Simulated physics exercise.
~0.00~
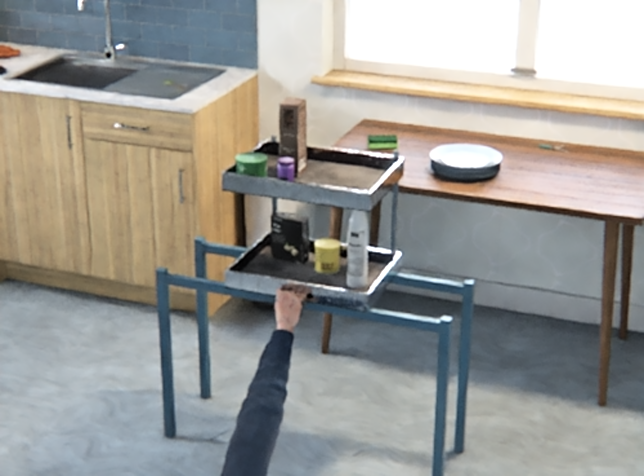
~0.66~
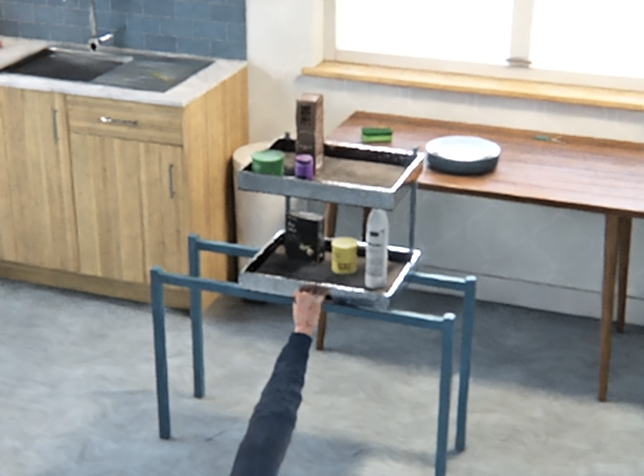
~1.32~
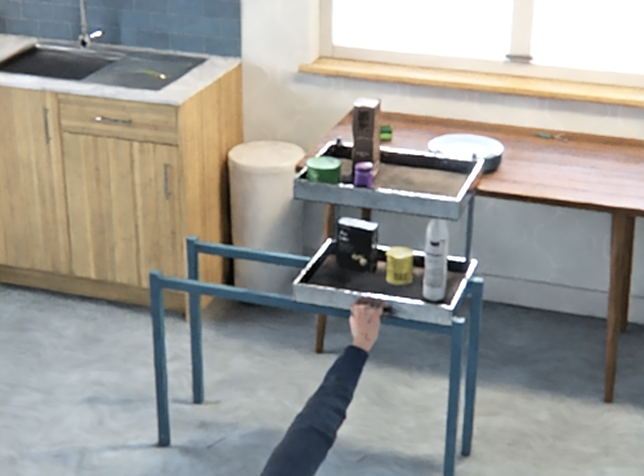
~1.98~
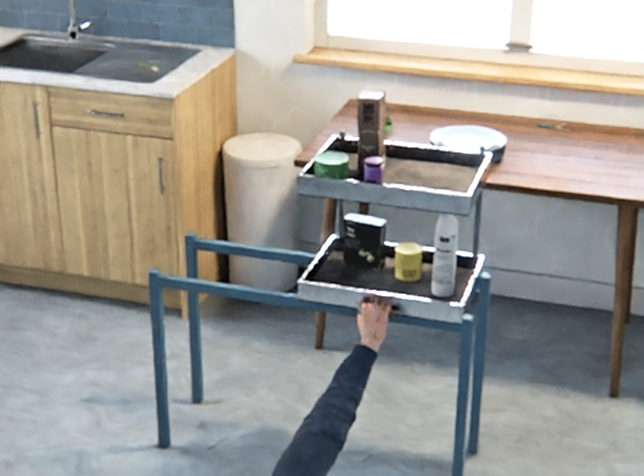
A hand sliding a two-tier tray of containers right along a blue frame until it rests at the right end, items still upright.
